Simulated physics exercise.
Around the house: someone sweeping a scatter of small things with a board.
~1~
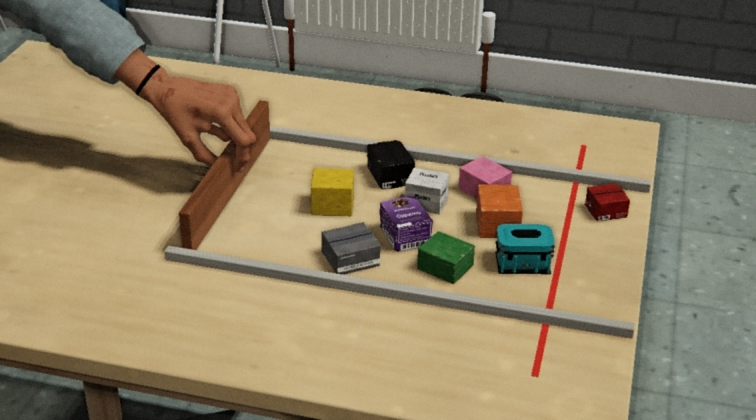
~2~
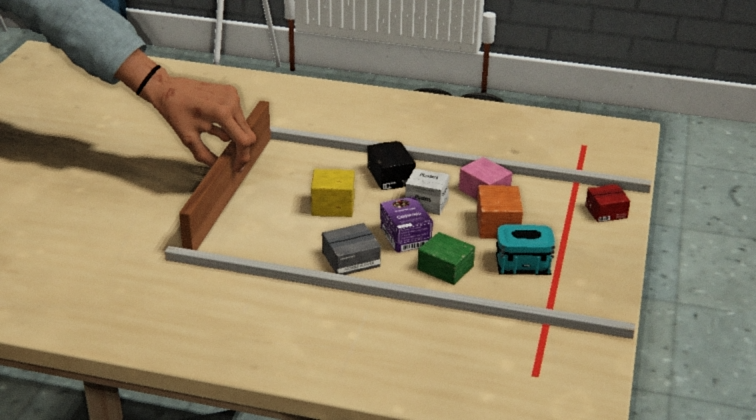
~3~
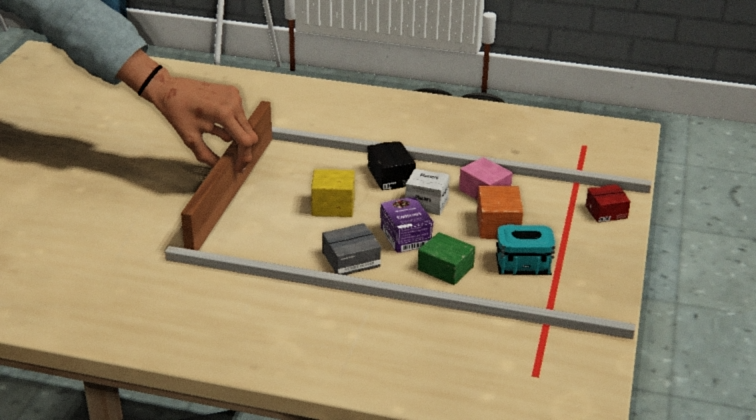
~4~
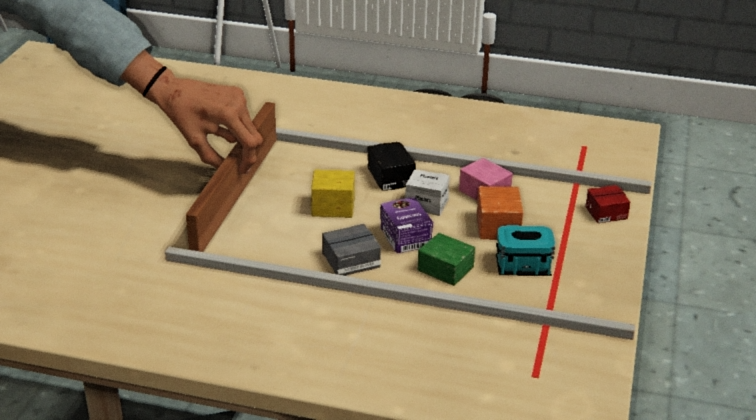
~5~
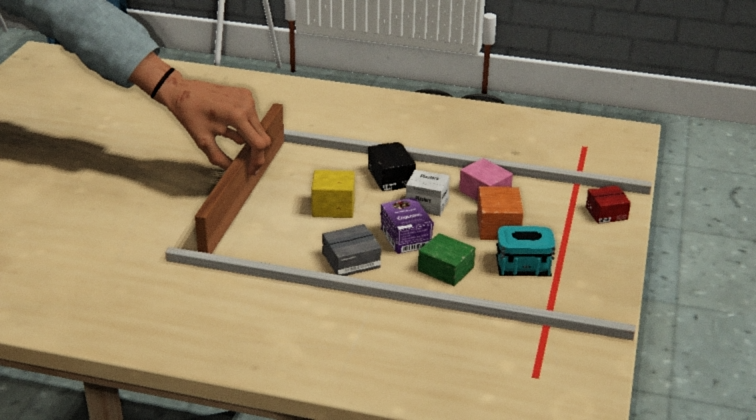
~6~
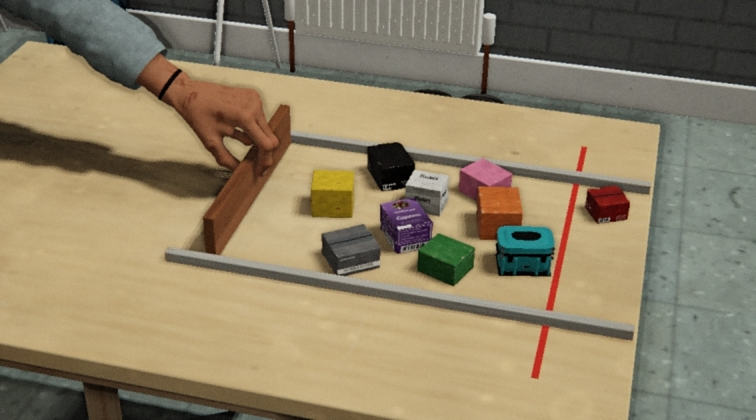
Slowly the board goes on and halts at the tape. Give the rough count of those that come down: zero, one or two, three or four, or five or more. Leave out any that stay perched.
As it turns out, the number that fall off is one or two.
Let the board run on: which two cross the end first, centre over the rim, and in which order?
Earliest first: The red box, the turquoise case.
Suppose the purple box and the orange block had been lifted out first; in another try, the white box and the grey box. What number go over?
First 1, then 1.
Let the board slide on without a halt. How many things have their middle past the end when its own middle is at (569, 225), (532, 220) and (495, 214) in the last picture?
The counts: 2, 0 and 0.
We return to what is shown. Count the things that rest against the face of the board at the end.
It touches 4.
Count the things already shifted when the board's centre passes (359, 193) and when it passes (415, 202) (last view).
At the one place 4, at the other 7.
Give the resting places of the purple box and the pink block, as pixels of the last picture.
About (606, 267), and the other about (631, 197).
Soon after, none off yet; red box at rest near (607, 204); turquoise case at rest near (525, 250); orange block at rest near (499, 213).
After that, none off yet; red box at rest near (607, 204); turquoise case displaced about its own width near (558, 252); orange block displaced about its own width near (530, 220).
In the end, the number that fall off is one or two; gone, turquoise case and red box.
